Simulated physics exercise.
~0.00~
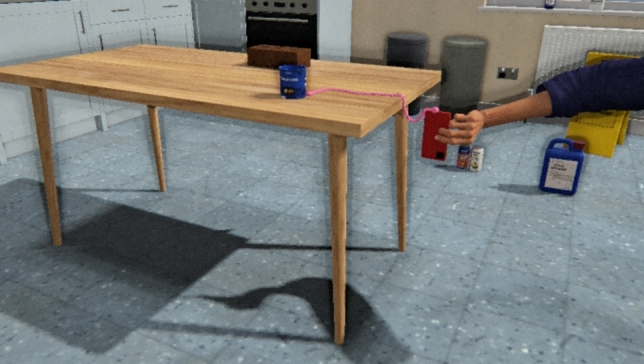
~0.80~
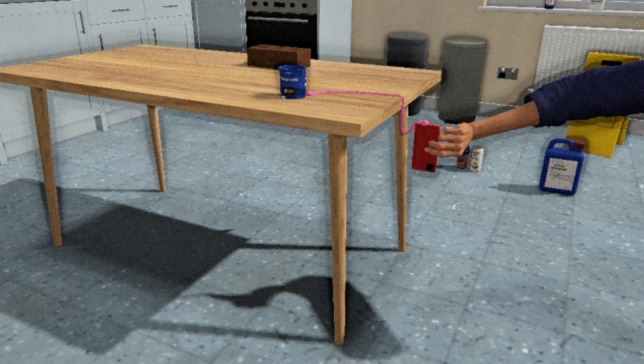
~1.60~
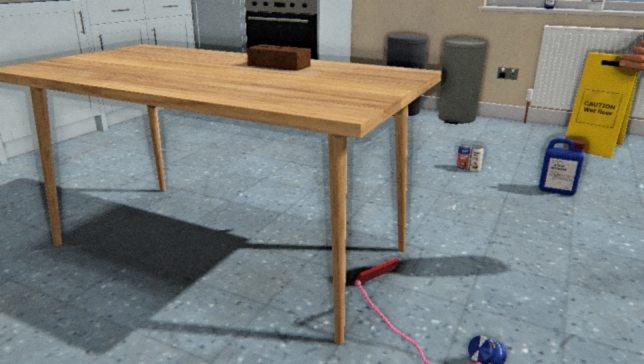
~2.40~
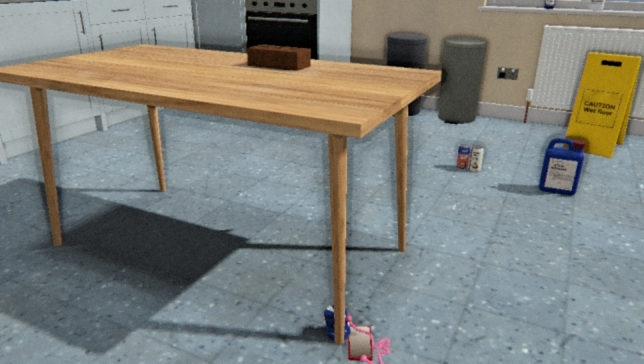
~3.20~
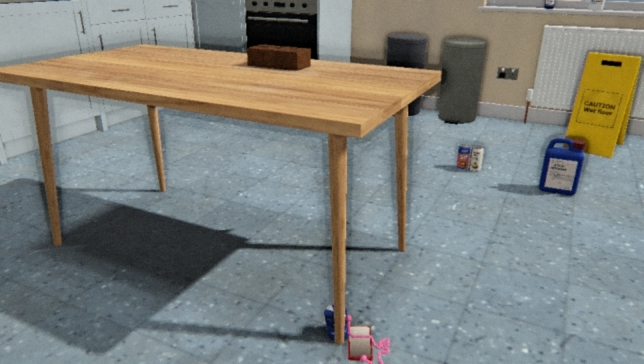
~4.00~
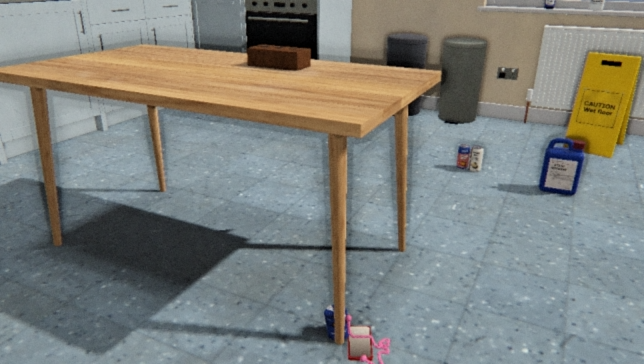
A red phone, tied by a pink cord to a blue cup on a wooden table, is held off the table's right end by a hand reaching in from the right. The hand lowers it slightly to the left while the cup and a brown brick stay still. Then the hand lets go and draws back, and the phone drops, turning, as the cup is dragged off the table. Both come together in a small heap with the cord by the near table leg. They lie still on the floor, and the brick remains on the table.
